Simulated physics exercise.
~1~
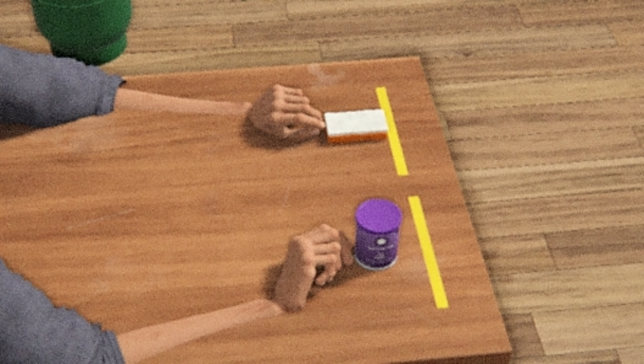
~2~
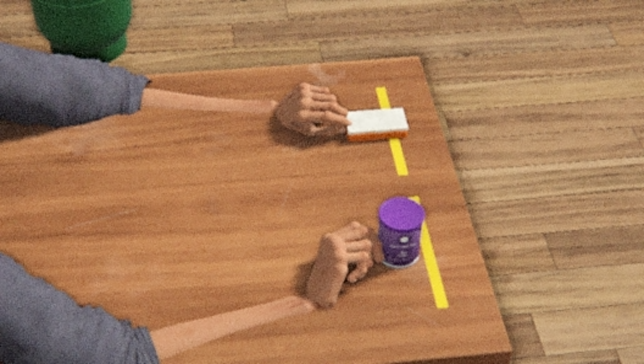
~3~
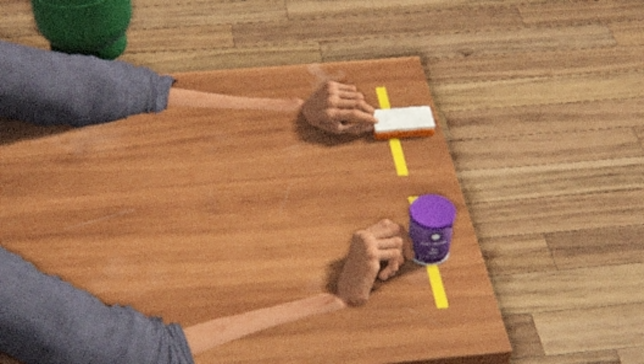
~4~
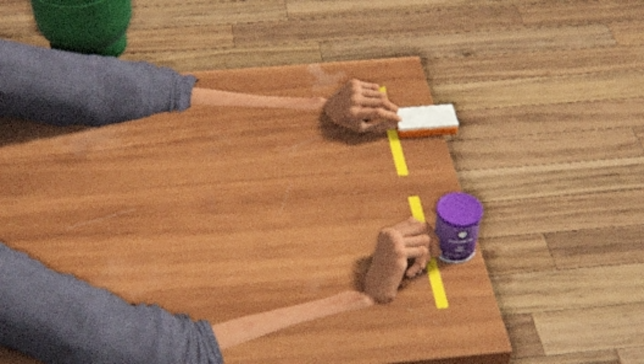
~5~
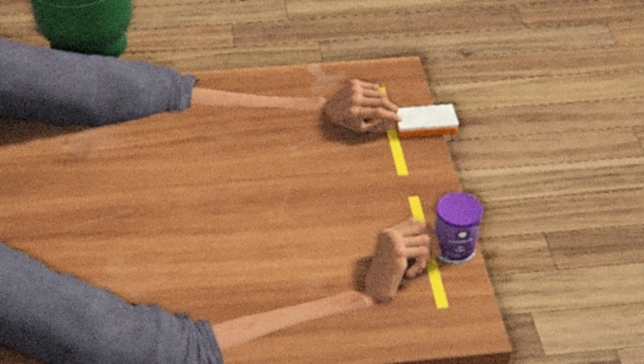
The clip shows two hands slowly pushing an orange sponge with a white top and a purple pot rightward across a wooden table, past strips of yellow tape toward the edge, where both objects stop and remain on the table, the pot still upright.
